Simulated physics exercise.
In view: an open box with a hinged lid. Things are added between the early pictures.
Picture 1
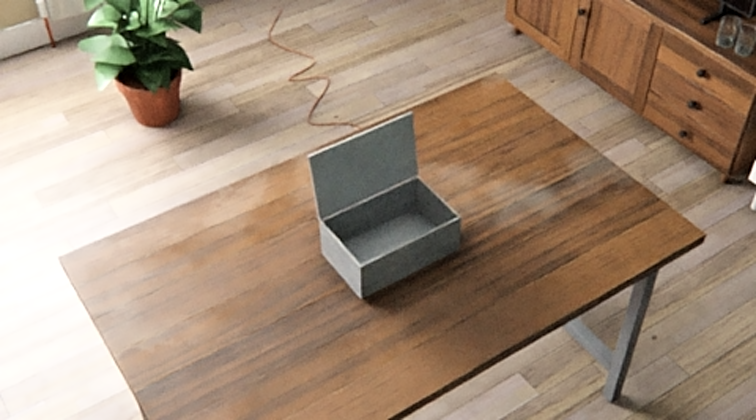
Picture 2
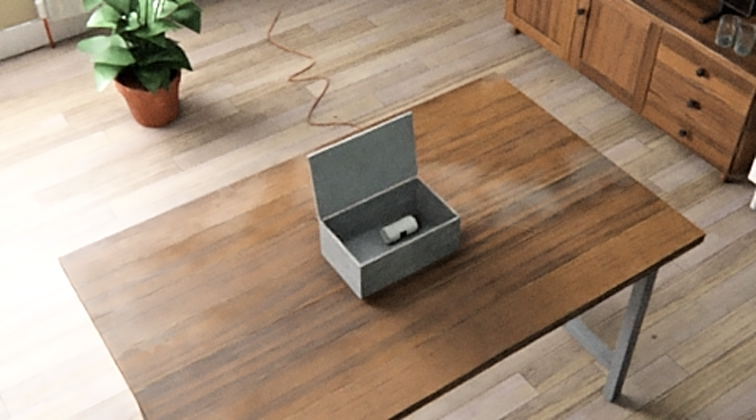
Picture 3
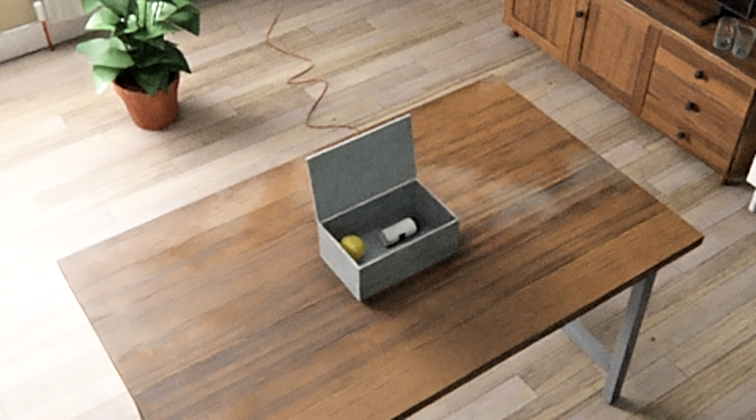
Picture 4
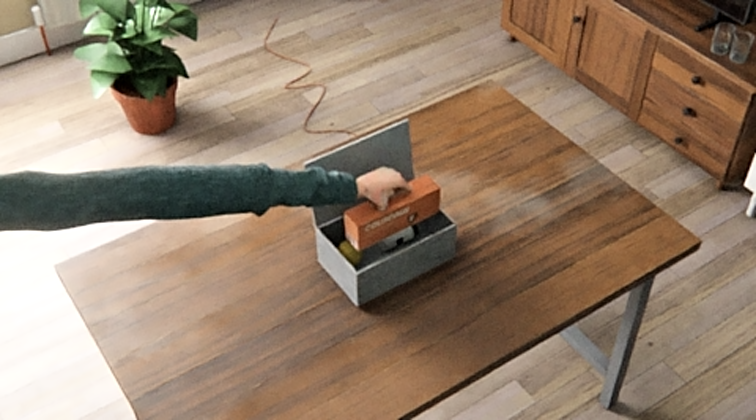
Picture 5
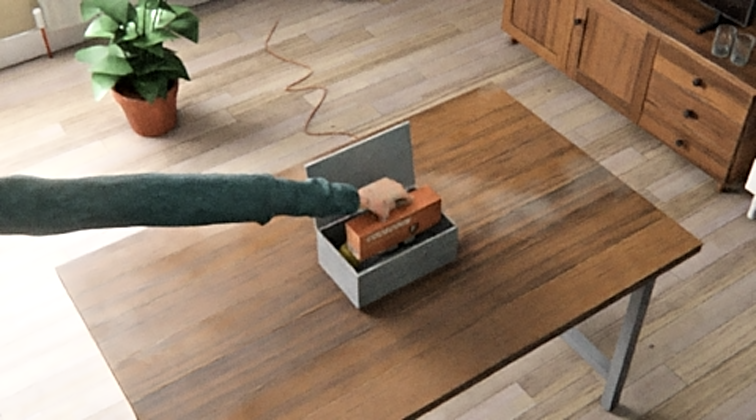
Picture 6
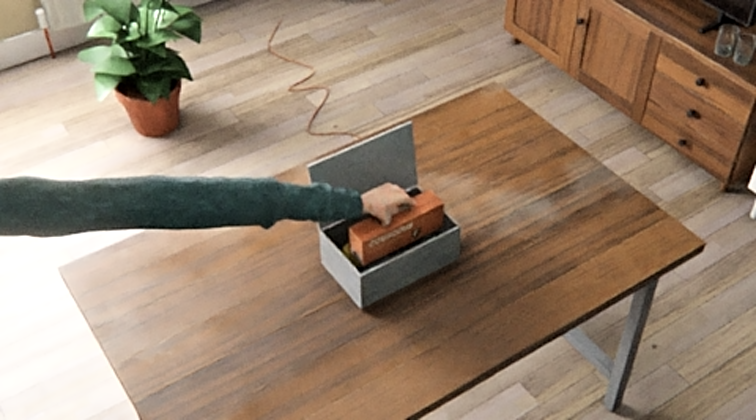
The clip opens on an empty gray box with its hinged lid open on a wooden table. A white shaker appears inside, then a yellow round object to its left. An arm in a dark green sleeve reaches in from the left and lowers an orange carton into the box, still holding it.
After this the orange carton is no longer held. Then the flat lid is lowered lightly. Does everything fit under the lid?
As it turns out, it sits on the rim.
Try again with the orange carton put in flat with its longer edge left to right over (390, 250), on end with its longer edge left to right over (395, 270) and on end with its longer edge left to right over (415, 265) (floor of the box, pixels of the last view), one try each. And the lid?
First, it sits on the rim; second, it will not close; third, it is held up.
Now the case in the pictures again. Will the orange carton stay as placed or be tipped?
The orange carton tips.
Then, 0.40 s after the last picture, orange carton on its side near (400, 251); white shaker rolled about its own width; yellow lemon rolled a little.
Then, 1.50 s after the last picture, lid 66° above the rim; orange carton on its side near (401, 252); white shaker rolled about its own width; yellow lemon rolled a little.
Then, 2.10 s after the last picture, lid 21° above the rim; orange carton on its side near (401, 252); white shaker rolled about its own width; yellow lemon rolled a little.
At rest, lid shut; tipped over in the box, orange carton; the other 2 in place. Seen from the same camera at the end, orange carton near (401, 252).
